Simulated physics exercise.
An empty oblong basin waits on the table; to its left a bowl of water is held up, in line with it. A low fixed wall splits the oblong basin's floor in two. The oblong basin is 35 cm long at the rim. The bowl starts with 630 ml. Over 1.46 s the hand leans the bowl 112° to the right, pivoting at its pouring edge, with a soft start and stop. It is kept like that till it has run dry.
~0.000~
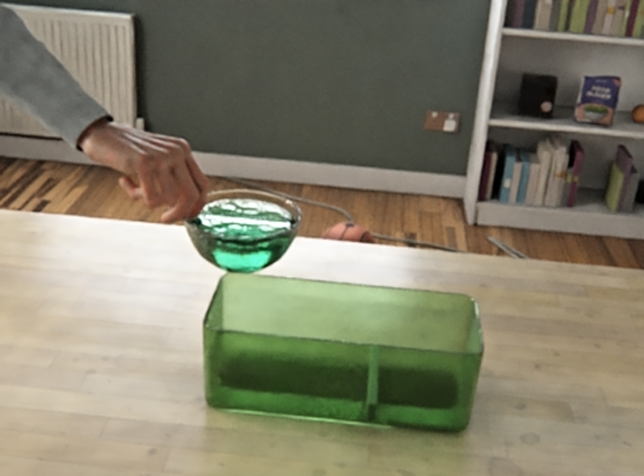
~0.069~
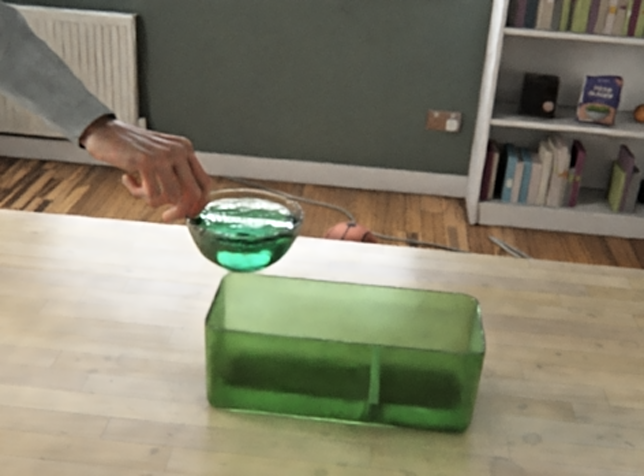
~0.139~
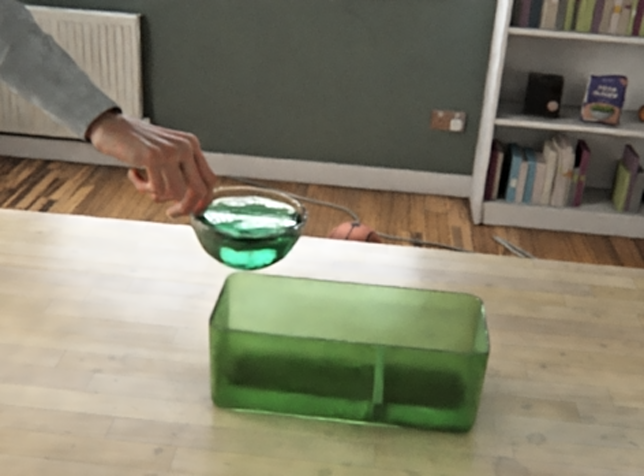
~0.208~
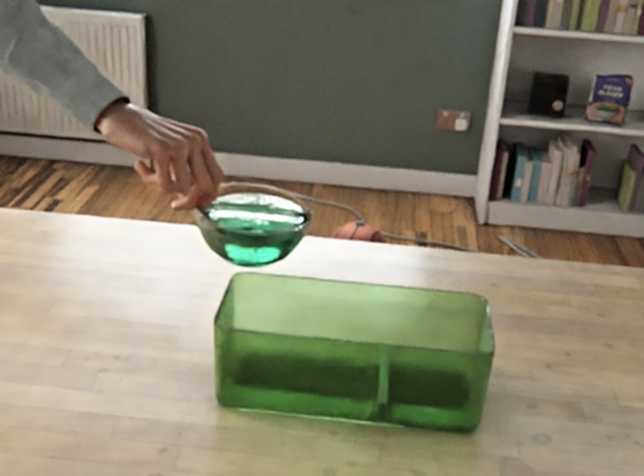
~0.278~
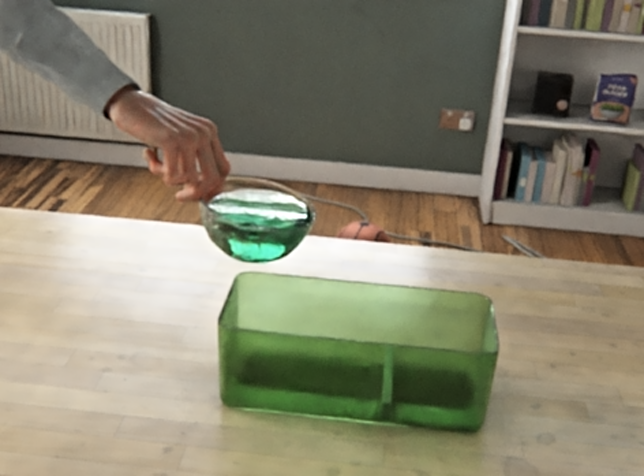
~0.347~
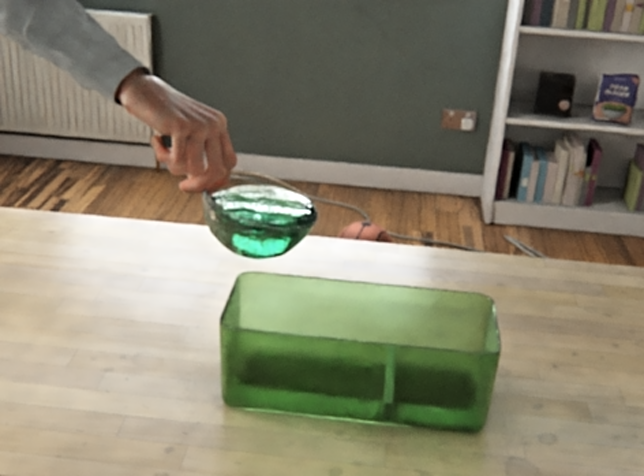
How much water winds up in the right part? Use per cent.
About 47 per cent.
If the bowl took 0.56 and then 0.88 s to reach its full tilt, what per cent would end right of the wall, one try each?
First 50, then 60 per cent.
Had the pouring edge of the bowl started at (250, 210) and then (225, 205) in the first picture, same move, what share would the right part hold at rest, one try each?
In turn about 20 and 20 per cent.
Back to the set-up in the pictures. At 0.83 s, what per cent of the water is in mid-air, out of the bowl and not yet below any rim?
Some 38 per cent.
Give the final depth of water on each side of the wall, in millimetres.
Some 10 mm on the left and 18 mm on the right.
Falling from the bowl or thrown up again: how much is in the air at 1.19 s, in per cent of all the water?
About 6 per cent.
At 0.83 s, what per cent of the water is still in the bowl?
Near 32 in a hundred.
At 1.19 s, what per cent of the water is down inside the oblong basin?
Near 94 in a hundred.
After 0.83 s the tilt is 68° and 32 per cent is still to pour, 26 is left of the wall and 3 right of it.
After 1.19 s the tilt is 103° and 0 per cent is still to pour, 46 is left of the wall and 47 right of it.
After 1.56 s the tilt is 112° and 0 per cent is still to pour, 52 is left of the wall and 47 right of it.
After 1.96 s the tilt is 112° and 0 per cent is still to pour, 51 is left of the wall and 47 right of it.
In the end 51 per cent lies left of the wall, 47 right of it and 1 outside.
